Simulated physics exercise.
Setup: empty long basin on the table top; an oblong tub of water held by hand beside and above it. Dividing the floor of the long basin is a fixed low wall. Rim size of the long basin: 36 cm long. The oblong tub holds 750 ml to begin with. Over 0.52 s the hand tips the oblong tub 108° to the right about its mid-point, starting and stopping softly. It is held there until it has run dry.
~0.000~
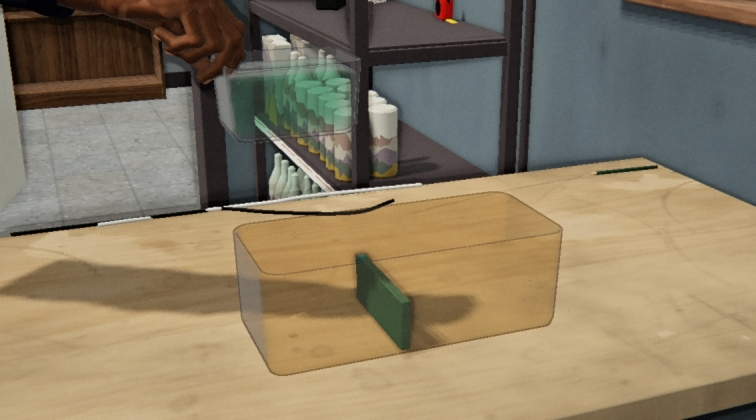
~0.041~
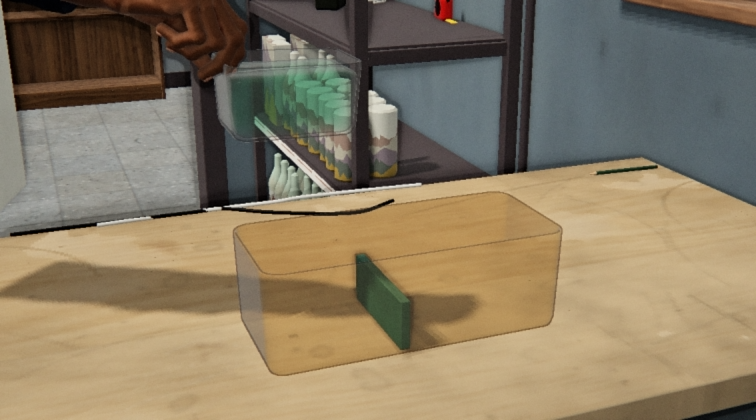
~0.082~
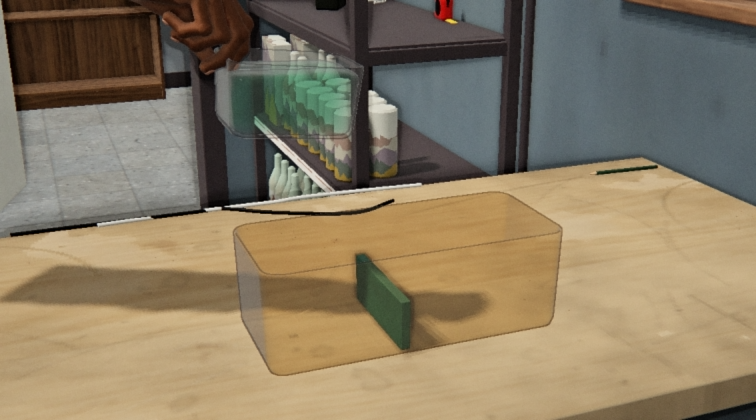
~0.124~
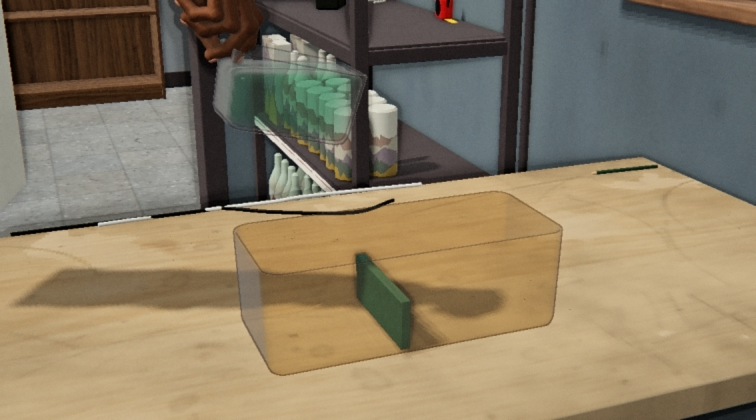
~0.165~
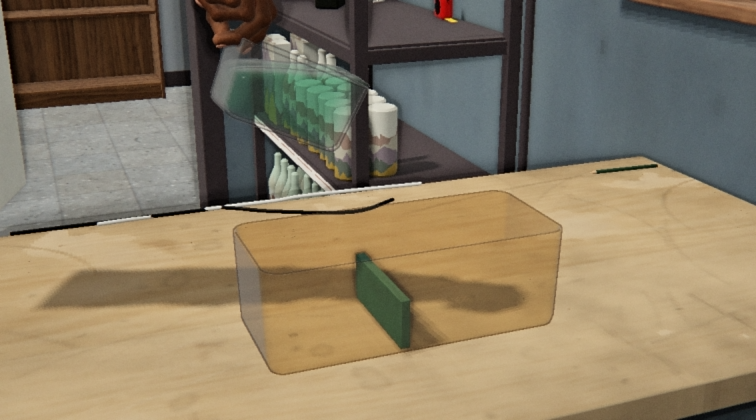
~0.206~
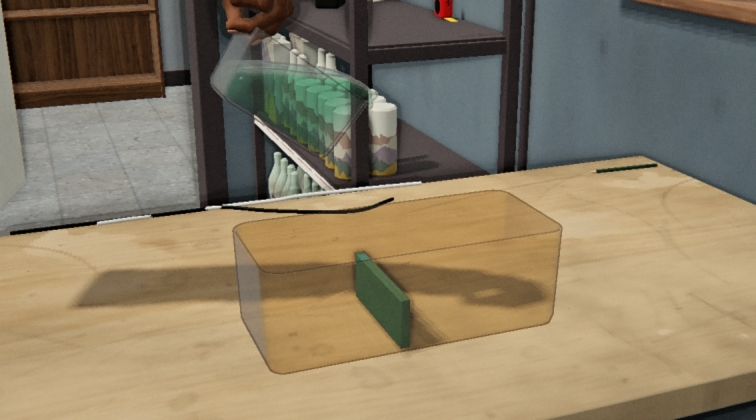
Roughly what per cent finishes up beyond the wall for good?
Roughly 69 per cent.
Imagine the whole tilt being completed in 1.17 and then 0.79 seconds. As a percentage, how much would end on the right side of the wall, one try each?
Roughly 80 per cent the first time and 80 per cent the second.
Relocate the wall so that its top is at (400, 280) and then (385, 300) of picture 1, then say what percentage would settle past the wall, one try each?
50 then 60 %.
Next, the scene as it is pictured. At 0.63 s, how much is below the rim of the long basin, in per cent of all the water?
Around 92 in a hundred.
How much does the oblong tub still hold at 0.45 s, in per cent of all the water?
Close to 16 in a hundred.
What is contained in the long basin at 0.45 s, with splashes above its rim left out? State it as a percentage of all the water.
Fraction in basin: Approx. 32%.
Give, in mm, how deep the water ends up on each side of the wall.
Left roughly 10 mm; right roughly 18 mm.
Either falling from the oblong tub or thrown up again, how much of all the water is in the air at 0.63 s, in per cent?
7 per cent or so.
By 0.45 s the tilt is 103° and 17 per cent is still to pour, 1 is left of the wall and 31 right of it.
By 0.63 s the tilt is 108° and 2 per cent is still to pour, 19 is left of the wall and 73 right of it.
By 0.82 s the tilt is 108° and 0 per cent is still to pour, 27 is left of the wall and 69 right of it.
By 1.02 s the tilt is 108° and 0 per cent is still to pour, 29 is left of the wall and 69 right of it.
At rest 29 per cent lies left of the wall, 69 right of it and 2 outside.
